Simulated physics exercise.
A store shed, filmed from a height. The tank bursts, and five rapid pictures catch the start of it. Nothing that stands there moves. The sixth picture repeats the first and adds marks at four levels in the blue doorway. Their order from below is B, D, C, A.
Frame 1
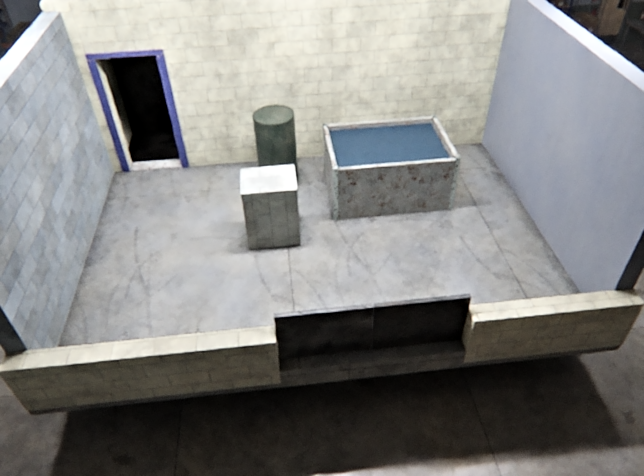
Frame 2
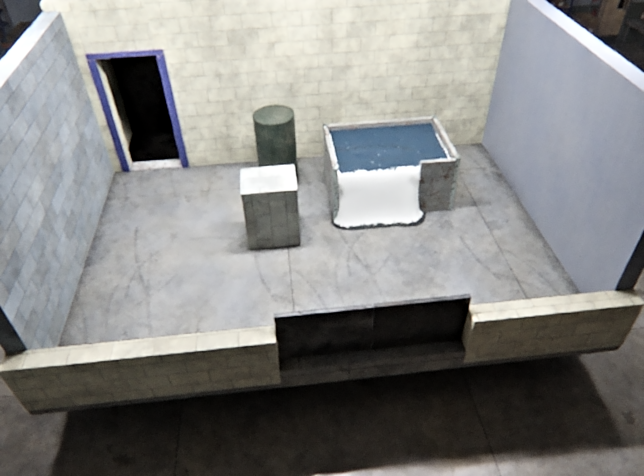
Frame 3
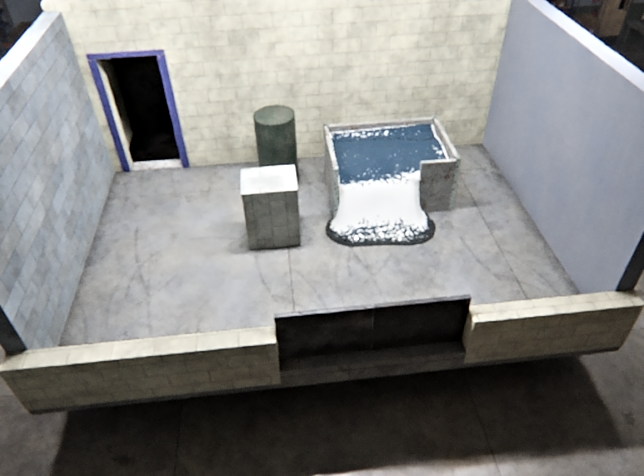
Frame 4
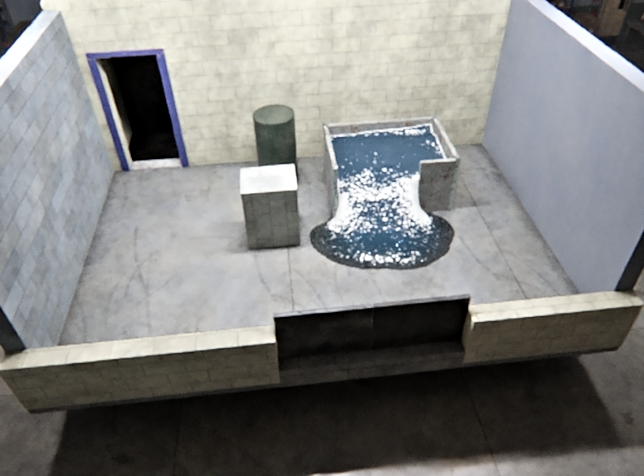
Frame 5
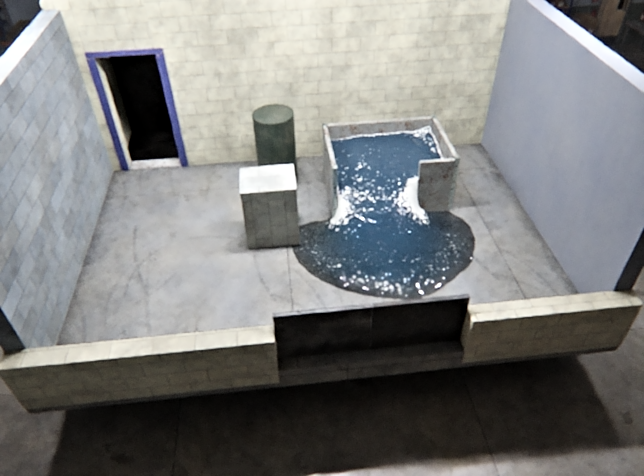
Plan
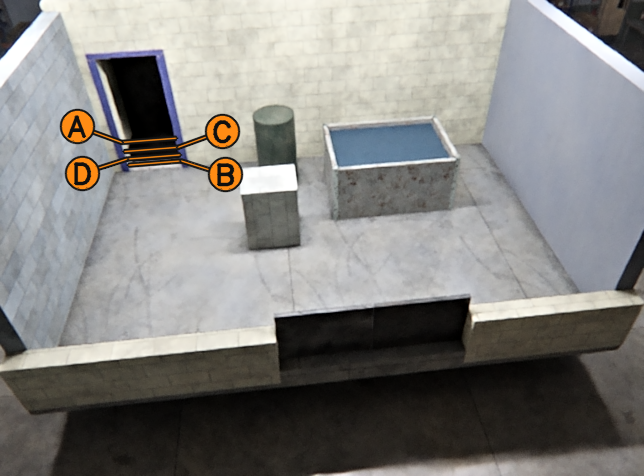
Water bursting through the front of a raised stone tank in a walled yard, foaming and spreading across the grey floor.
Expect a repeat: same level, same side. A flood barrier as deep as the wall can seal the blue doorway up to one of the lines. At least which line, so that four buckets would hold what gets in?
Choose B.
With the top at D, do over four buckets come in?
No.
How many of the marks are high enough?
All four.
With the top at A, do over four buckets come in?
No.
On the marked copy, A at (148, 140); B at (155, 163); C at (151, 149); D at (153, 157); from the bottom up B, D, C, A.
If A is chosen, nothing gets over.
If B is chosen, a splash gets over, under a bucket.
If C is chosen, nothing gets over.
If D is chosen, nothing gets over.
